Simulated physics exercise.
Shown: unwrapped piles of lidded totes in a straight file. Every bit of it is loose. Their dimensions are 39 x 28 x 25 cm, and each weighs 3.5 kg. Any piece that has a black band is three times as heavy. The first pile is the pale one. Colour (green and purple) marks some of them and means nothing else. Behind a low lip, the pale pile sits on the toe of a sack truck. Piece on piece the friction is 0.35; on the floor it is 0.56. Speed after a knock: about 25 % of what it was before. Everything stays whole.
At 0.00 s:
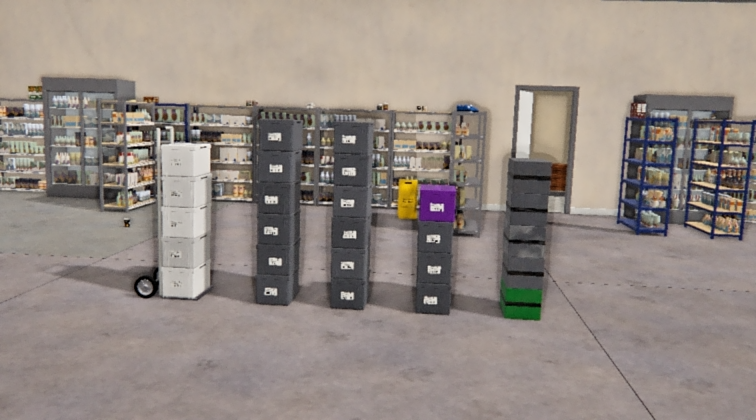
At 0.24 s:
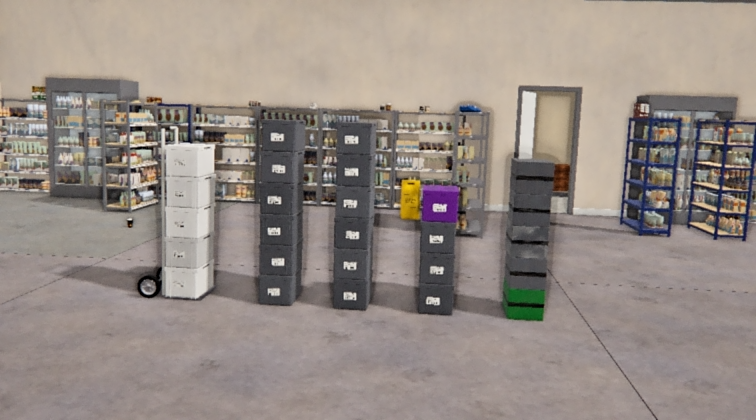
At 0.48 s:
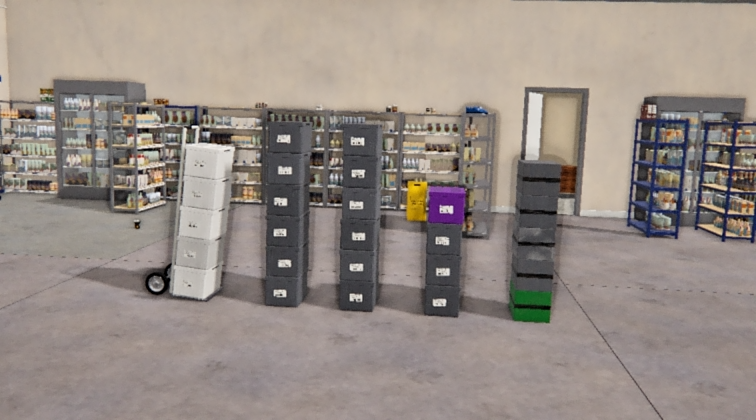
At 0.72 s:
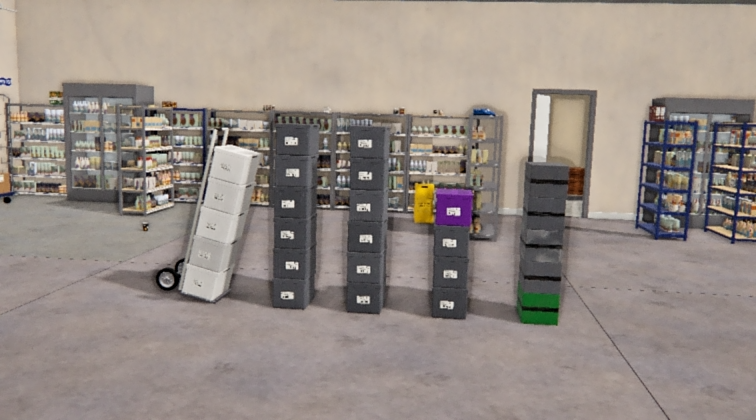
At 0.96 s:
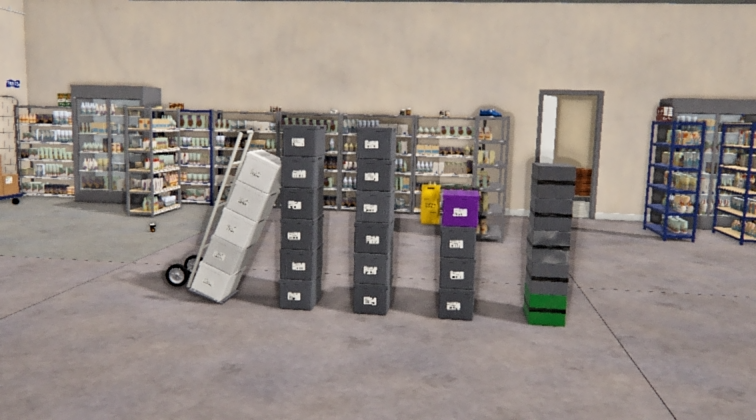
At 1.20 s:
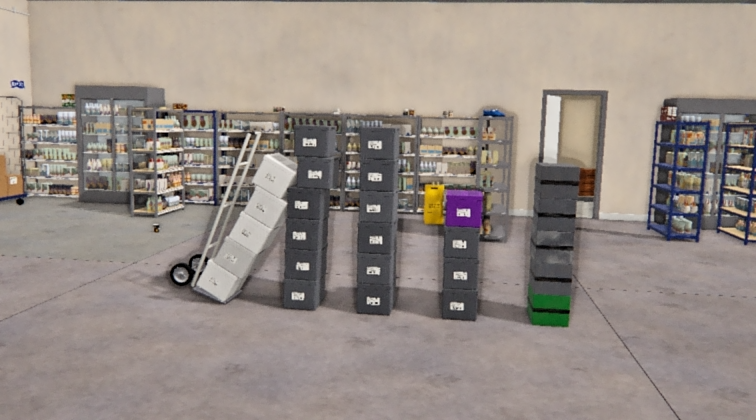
Shelves of goods, glass-fronted cabinets and a doorway line the pale back wall of a storeroom with a grey floor, seen from the front at a slight height. Five stacks of totes stand in a row: a white one on a hand truck at left, then dark grey ones, one topped purple, one green-based. The truck and white stack tilt steadily rightward, its upper totes reaching the neighbouring stack, while the camera pans slightly left.
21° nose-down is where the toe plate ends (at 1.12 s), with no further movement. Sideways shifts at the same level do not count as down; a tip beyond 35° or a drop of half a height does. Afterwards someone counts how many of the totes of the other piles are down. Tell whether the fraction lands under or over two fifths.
Over.
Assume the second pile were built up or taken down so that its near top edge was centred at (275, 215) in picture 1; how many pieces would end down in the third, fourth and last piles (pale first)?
Counts down - third: 6; fourth: 4; last: 5.
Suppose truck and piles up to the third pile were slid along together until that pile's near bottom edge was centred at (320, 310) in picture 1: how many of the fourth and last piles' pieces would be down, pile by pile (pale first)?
Down per pile: Fourth 3; last 5.
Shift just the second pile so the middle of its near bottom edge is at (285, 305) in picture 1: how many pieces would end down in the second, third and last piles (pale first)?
Down counts: Second 5, third 6, last 5.
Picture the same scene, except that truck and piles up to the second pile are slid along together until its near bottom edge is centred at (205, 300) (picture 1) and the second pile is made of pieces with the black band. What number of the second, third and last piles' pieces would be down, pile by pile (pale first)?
Counts down - second: 0; third: 0; last: 0.
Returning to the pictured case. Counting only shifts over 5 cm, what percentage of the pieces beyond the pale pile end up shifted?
95 in a hundred.
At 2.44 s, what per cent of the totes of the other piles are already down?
By then, 45 per cent.
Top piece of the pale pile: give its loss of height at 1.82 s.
Some 20 centimetres.
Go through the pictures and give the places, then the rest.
In the first frame (pixels give the middle of a visible side; the camera pans a little), truck frame (159, 163) 0° forward; green tote (523, 304); purple tote (437, 206); none of the others has stirred.
The second frame shows truck frame (163, 163) 1° forward; purple tote (440, 207).
The third frame shows truck frame (182, 162) 6° forward, top of the pale pile leaning 6°; purple tote (446, 208); none of the others has stirred.
The fourth frame shows truck frame (208, 163) 13° forward, top of the pale pile leaning 13°; purple tote (454, 210); none of the others has stirred.
The fifth frame shows truck frame (230, 164) 19° forward, top of the pale pile leaning 23°; purple tote (460, 211); none of the others has stirred.
The sixth frame shows truck frame (238, 165) 21° forward, top of the pale pile leaning 29°; green tote (551, 311); purple tote (464, 212); movement in 3 of them.
After 1.82 s, 5 of the pale pile down; none of the 21 other totes down, 9 disturbed.
After 2.44 s, 5 of the pale pile down; 9 of the 21 other totes down; purple tote 11 cm from its place.
After 3.04 s, 5 of the pale pile down; 13 of the 21 other totes down; purple tote 16° from how it stood; green tote 8° from how it stood.
After 3.74 s, 5 of the pale pile down; 20 of the 21 other totes down; green tote 73° from how it stood; purple tote 19° from how it stood, 41 cm lower.
In the end (4.8 s), 5 of the pale pile down; 20 of the 21 other totes down; green tote on its side; purple tote 46 cm lower. That is 95 per cent. From the last view, middles, green tote near (585, 304), purple tote near (612, 273).
